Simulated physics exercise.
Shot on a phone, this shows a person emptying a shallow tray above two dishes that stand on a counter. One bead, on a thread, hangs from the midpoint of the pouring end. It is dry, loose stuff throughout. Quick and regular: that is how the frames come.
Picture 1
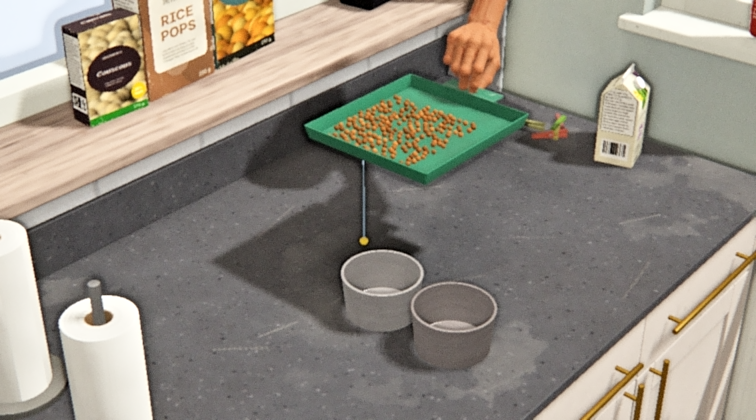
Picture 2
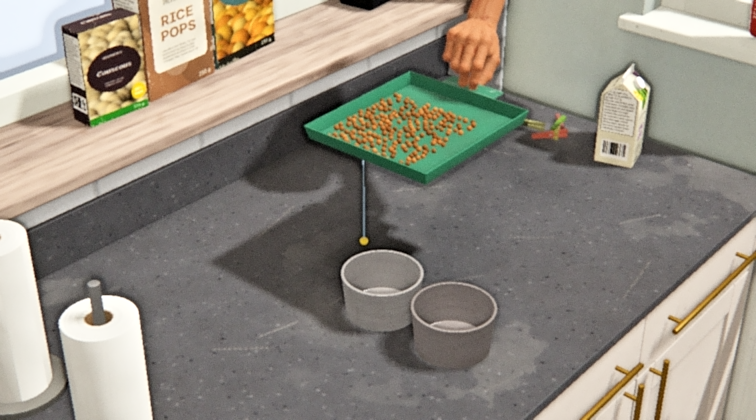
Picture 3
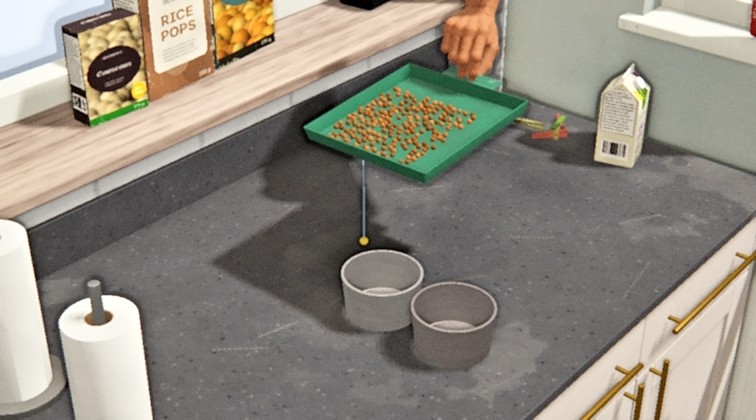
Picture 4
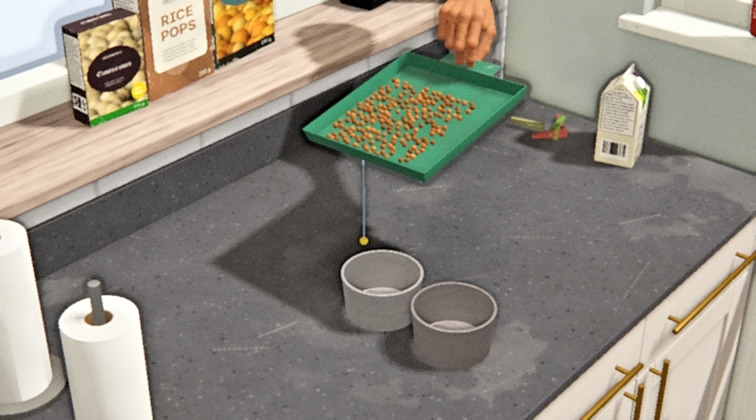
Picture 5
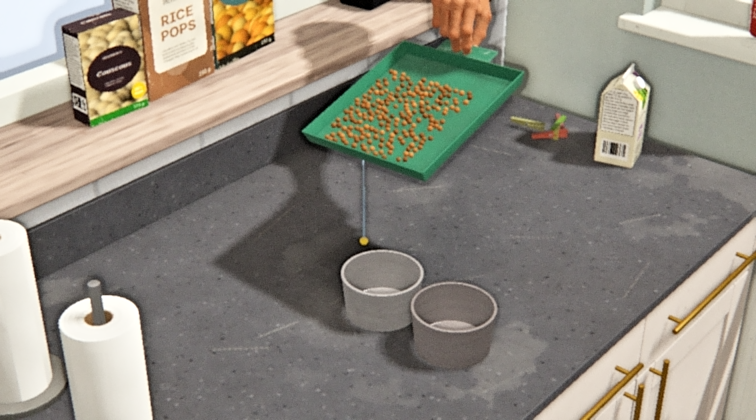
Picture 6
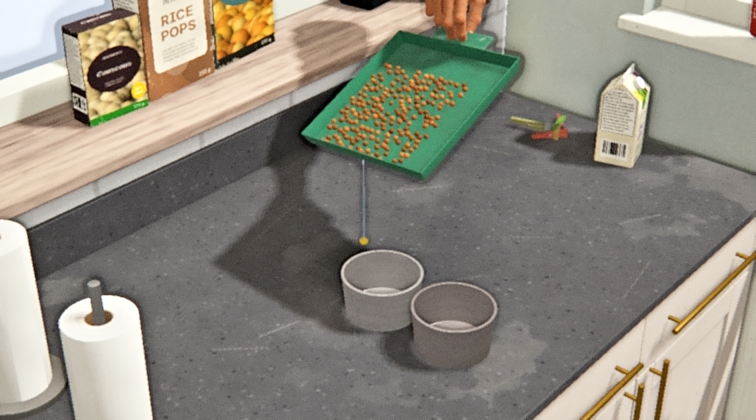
In the video, a hand holds a green tray of small brown balls above two gray dishes on a dark counter, then raises the tray's far end, tilting it toward the near left corner as the balls begin to shift.
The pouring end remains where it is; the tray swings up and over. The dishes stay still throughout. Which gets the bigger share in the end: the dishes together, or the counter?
The counter gets the bigger share.
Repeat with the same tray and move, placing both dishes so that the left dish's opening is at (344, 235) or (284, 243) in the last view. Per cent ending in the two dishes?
20 and 90 %.
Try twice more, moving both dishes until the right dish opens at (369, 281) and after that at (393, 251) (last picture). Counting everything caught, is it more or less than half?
In the first position past half, in the second shy of half.
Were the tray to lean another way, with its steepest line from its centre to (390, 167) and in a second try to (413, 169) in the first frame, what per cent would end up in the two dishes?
The first gives 80 %, the second 50 %.
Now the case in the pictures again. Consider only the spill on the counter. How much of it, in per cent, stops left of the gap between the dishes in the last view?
Estimate: Near 100 per cent.
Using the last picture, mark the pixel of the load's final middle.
Somewhere around (292, 287) in the final view.
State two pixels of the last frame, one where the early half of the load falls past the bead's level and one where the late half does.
The leading part at (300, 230), the rest of it at (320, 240).
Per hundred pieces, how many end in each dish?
Left about 10, right about 0 in a hundred.
Soon after the last picture, tray tipped steeply; nearly all on the tray; a stray few outside both; a small part in the air.
A little later, tray tipped past a quarter turn; a small part on the tray; a stray few in the left dish; about half outside both; about half in the air.
Later still, tray tipped past a quarter turn; a small part in the left dish; nearly all outside both.
At rest, tray tipped past a quarter turn; none in the right dish; a small part in the left dish; nearly all outside both.
